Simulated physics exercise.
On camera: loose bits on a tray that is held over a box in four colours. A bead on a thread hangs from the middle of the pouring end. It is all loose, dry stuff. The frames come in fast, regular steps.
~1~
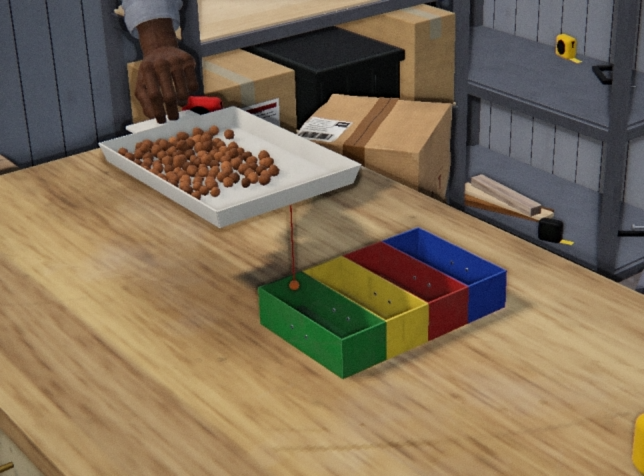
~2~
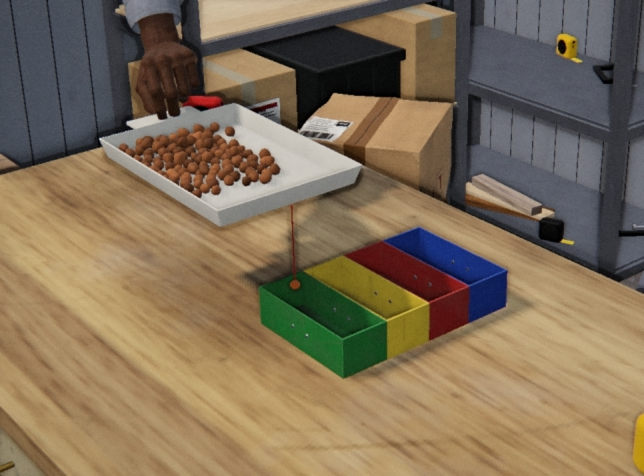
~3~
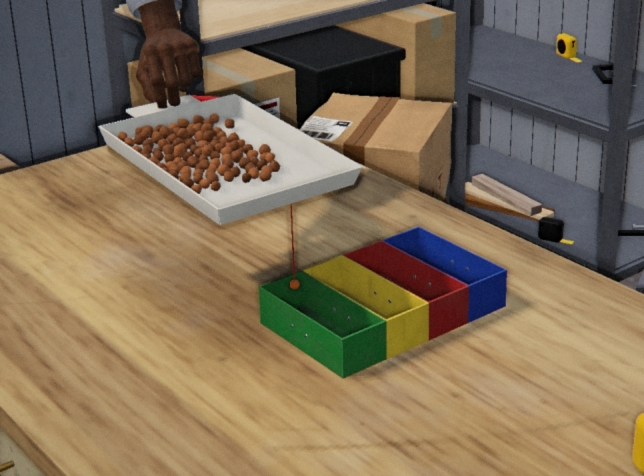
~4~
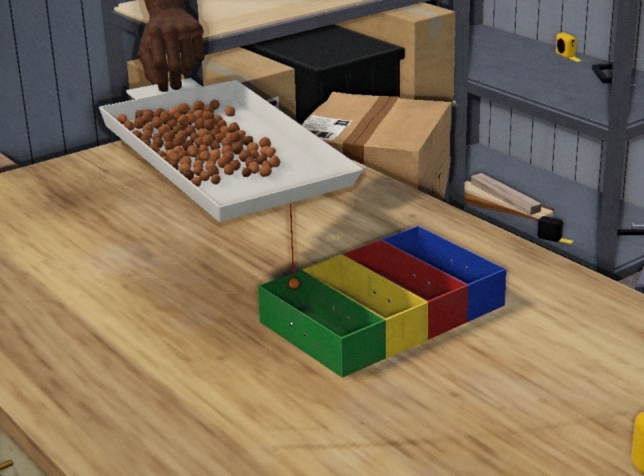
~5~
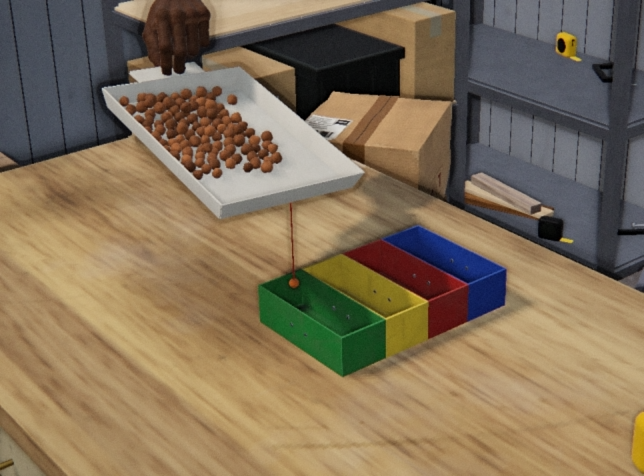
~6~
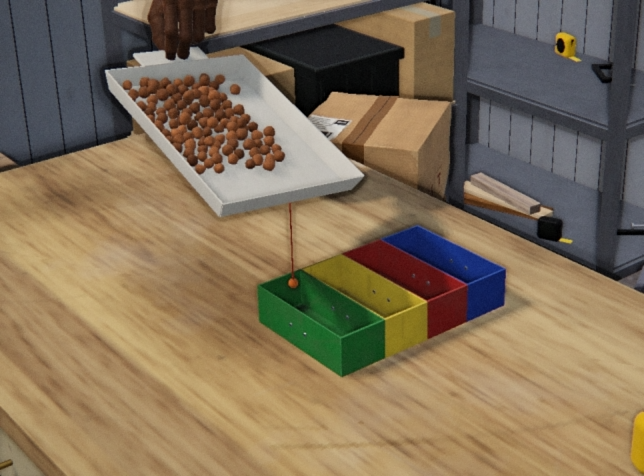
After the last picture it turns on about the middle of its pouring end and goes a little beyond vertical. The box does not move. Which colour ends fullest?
The yellow cell gets the most.
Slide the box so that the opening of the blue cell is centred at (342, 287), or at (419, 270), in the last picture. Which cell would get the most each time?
In turn: The cell in blue; the red one.
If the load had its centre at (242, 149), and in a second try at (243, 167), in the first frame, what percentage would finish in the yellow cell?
About 50 and 50 per cent.
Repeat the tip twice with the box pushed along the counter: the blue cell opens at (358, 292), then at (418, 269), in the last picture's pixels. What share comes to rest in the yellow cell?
About 0 and 40 per cent.
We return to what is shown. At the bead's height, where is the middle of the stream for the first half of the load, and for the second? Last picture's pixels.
The first part at (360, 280); the rest at (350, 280).
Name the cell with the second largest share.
In second place: The green cell.
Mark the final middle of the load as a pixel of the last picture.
At about (366, 323).
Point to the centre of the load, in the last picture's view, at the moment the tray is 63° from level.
Around (304, 164).
Shortly afterwards, tray tipped steeply; all but a few on the tray; a little falling or outside the box.
Next, tray tipped right over; near half on the tray; near a quarter in the yellow cell; a little in the green cell; a little in the red cell; near a quarter falling or outside the box.
Some moments later, tray tipped past a quarter turn; near two thirds in the yellow cell; near a quarter in the green cell; a little in the red cell; a little falling or outside the box.
In the end, tray tipped past a quarter turn; near two thirds in the yellow cell; near a quarter in the green cell; a little in the red cell; none at all in the blue cell; a little outside the box.
